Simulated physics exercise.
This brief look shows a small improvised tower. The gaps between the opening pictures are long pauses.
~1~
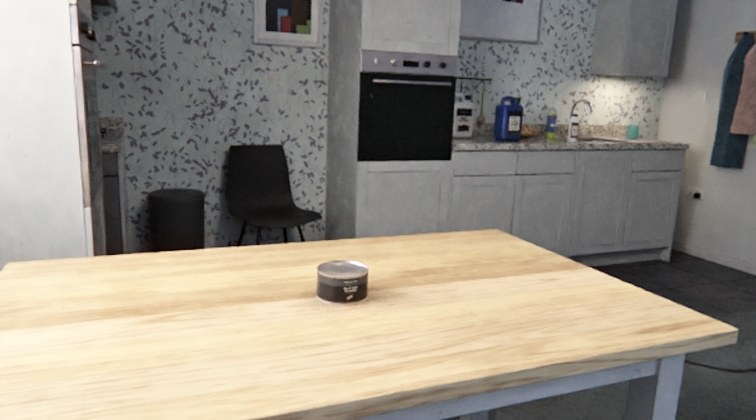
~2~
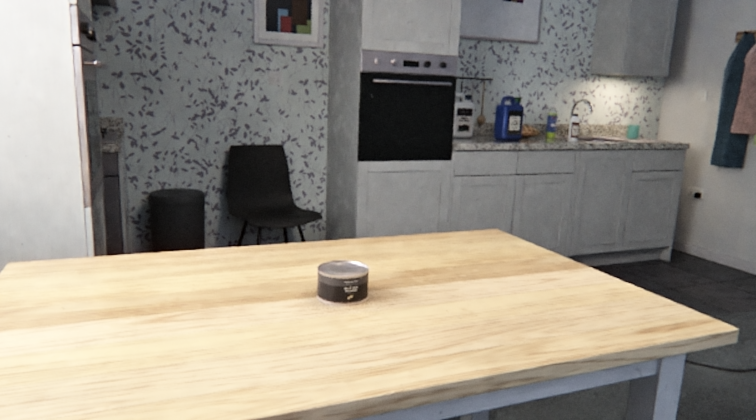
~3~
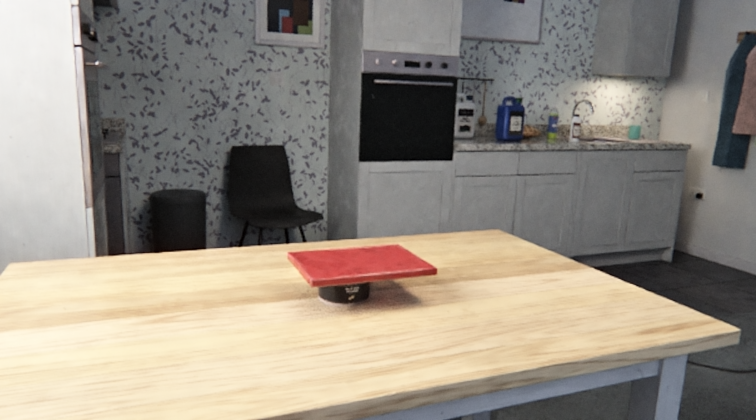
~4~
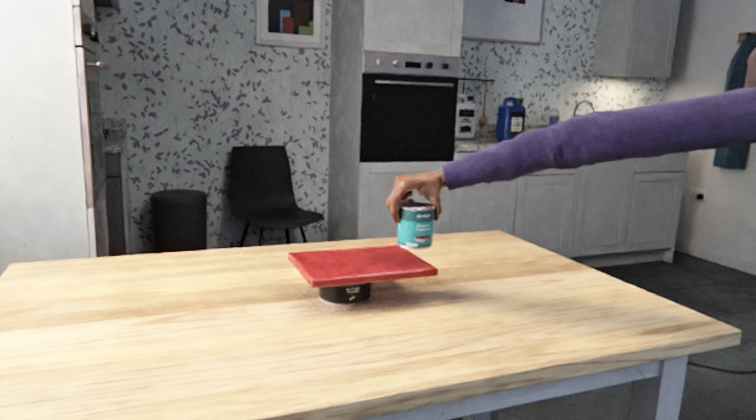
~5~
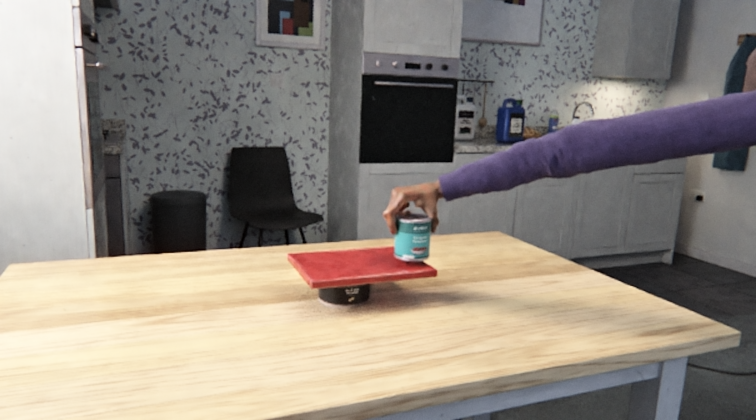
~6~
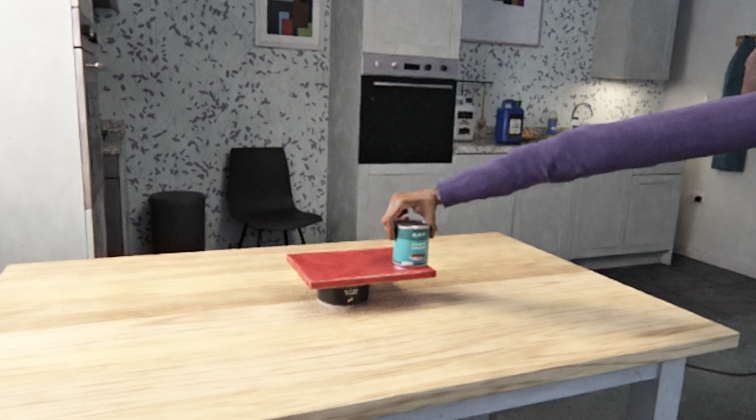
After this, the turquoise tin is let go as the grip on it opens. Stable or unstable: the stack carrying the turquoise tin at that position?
Fails to stand.
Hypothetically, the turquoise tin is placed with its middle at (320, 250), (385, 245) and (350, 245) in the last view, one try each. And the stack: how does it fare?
The first time it stays standing, the second time it collapses, and the third time it stays standing.
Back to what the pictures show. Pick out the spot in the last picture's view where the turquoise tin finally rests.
The object ends up somewhere around (450, 278).
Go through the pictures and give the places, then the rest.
The last thing is not in view yet, in the first frame.
The last thing is not in view yet, in the second frame.
The last thing is not in view yet; red lid (360, 263), in the third frame.
Coming down; turquoise tin (416, 225); red lid (361, 264), in the fourth frame.
Coming down; turquoise tin (413, 237); red lid (360, 265), in the fifth frame.
In place under the hand; turquoise tin (411, 243); red lid (359, 266), in the sixth frame.
Then, 0.30 s on from there, turquoise tin now fallen; red lid turned 34° from how it was put.
Then, 0.60 s on from there, red lid turned 3° from how it was put.
In the end, fallen, turquoise tin; the other 2 unmoved. At the end, from the last picture's camera, turquoise tin near (450, 278). The stack comes apart.
